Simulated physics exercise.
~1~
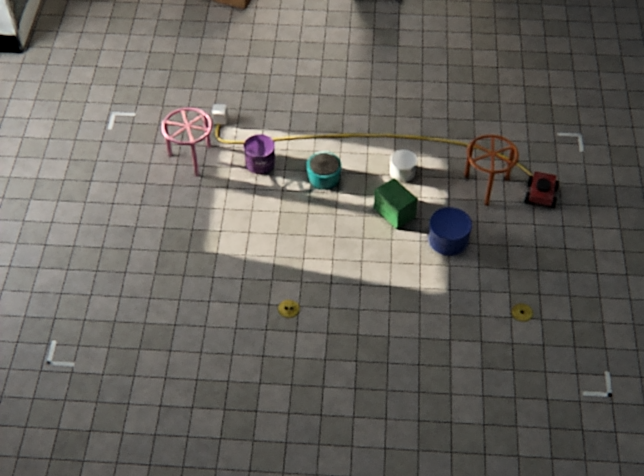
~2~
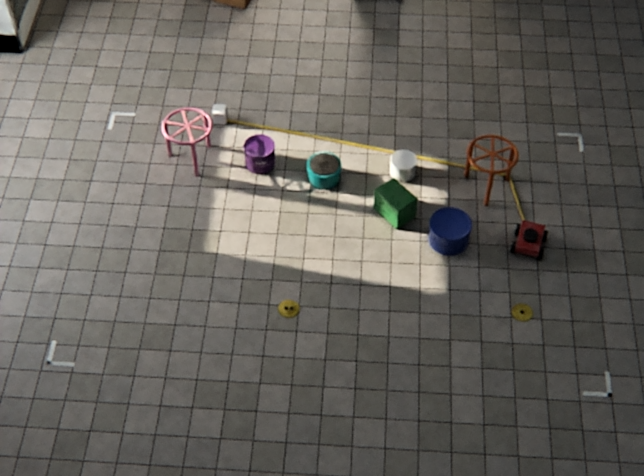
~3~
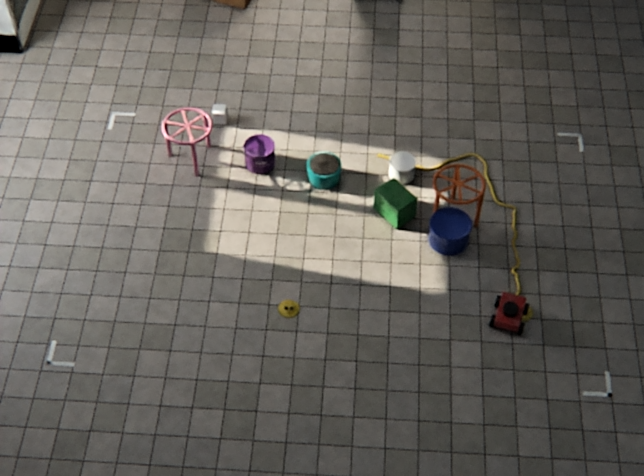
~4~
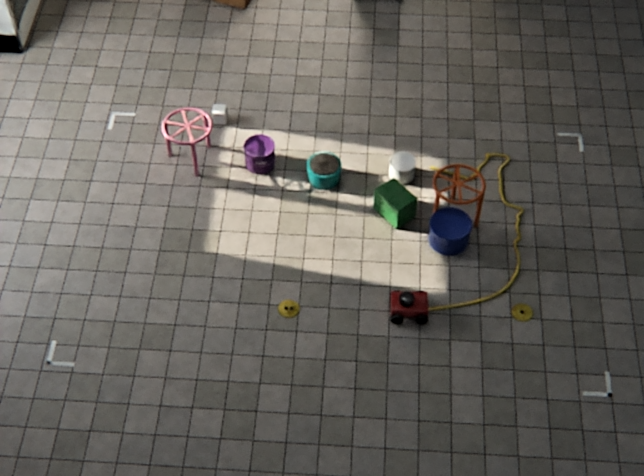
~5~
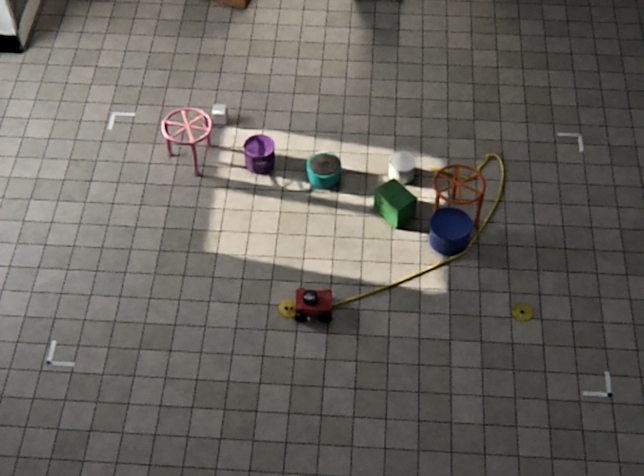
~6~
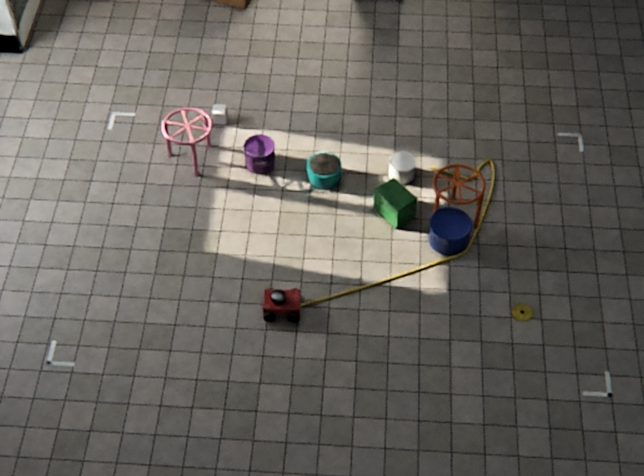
On a grey tiled floor with a patch of sunlight, a small red cart sits at the right, trailing a yellow lead past a row of pots, bins and a green crate between a pink stool and an orange one. The cart drives down toward a yellow mark, drawing the lead tight. As it reaches the mark, the lead's far end comes away and the orange stool shifts left and slightly down, beside the blue bin. The cart then heads left, dragging the lead behind it. It ends over the other yellow mark, the lead stretching back around the blue bin to the orange stool.
